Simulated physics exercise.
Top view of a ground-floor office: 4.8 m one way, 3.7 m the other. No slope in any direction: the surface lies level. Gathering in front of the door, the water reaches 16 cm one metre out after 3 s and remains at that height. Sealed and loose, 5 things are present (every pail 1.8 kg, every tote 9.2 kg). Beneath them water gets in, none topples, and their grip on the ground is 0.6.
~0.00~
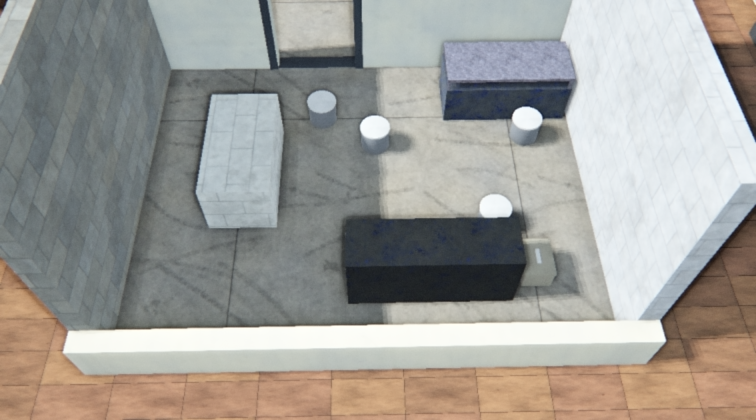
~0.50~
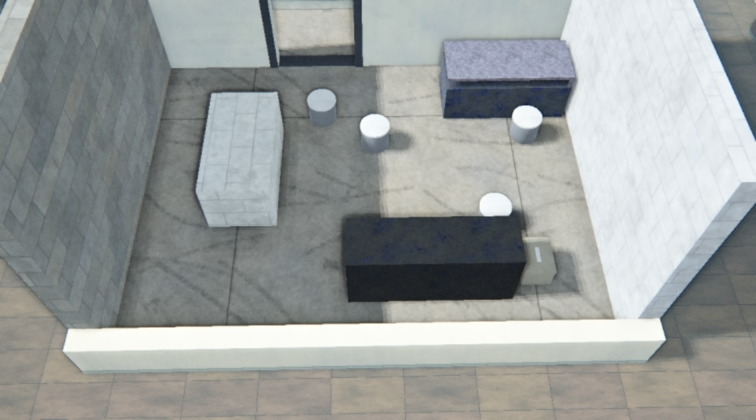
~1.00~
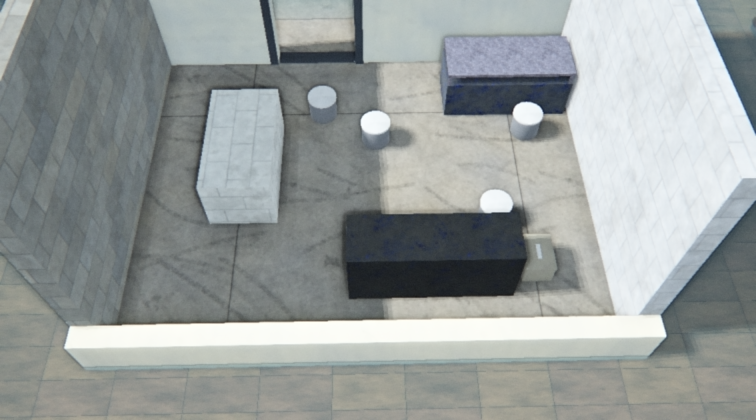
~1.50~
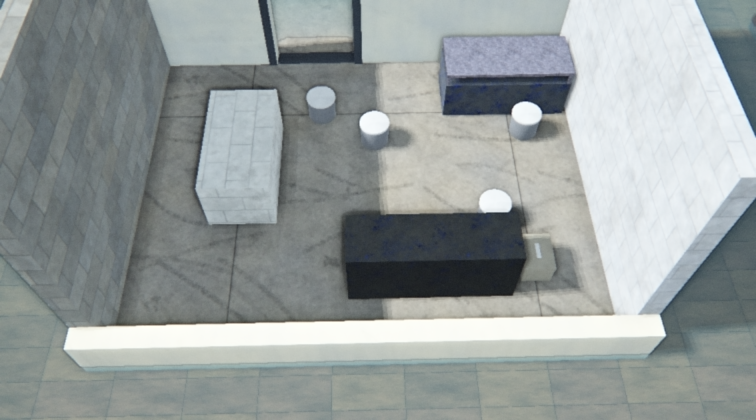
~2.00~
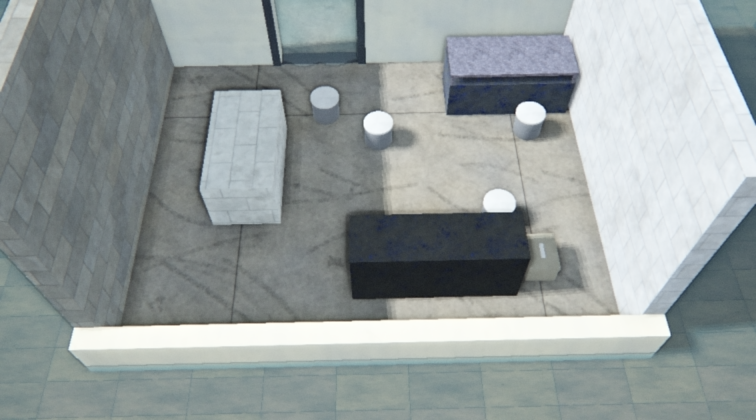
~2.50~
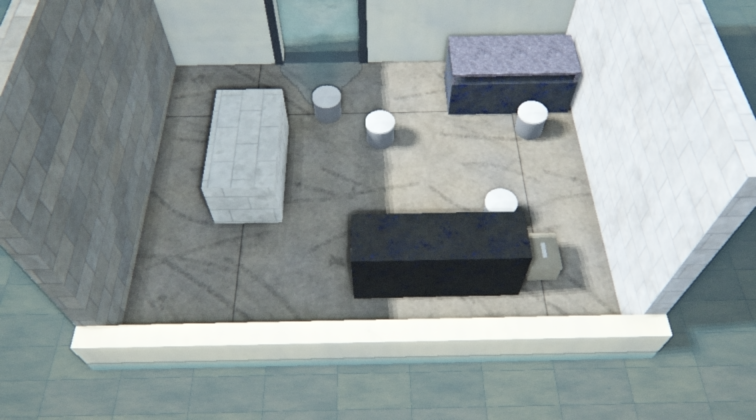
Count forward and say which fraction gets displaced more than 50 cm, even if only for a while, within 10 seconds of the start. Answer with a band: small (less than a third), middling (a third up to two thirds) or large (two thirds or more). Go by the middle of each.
Middling.
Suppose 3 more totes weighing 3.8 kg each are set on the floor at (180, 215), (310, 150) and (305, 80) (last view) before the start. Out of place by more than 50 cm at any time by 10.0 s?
Respectively, lower, higher and higher.
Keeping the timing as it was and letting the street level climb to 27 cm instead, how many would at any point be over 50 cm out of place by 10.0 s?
The count would be 5.
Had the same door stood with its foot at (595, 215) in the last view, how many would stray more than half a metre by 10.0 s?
Count: 3.
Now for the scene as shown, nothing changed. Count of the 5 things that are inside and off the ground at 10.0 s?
At that moment 4.
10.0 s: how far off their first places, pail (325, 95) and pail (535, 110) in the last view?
Respectively 300 and 40 centimetres.
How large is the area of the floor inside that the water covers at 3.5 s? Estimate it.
Some 2.5 m2 of it.
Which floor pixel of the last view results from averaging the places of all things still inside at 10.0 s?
That lands at roughly (480, 224).
After 3.5 s 1 of 5 are over 50 cm from their spots; 0 afloat.
After 4.5 s 2 of 5 are over 50 cm from their spots; 1 afloat.
After 7.0 s 3 of 5 are over 50 cm from their spots; 3 afloat.
After 10.0 s 3 of 5 are over 50 cm from their spots, and 3 have been at some point; 4 afloat.
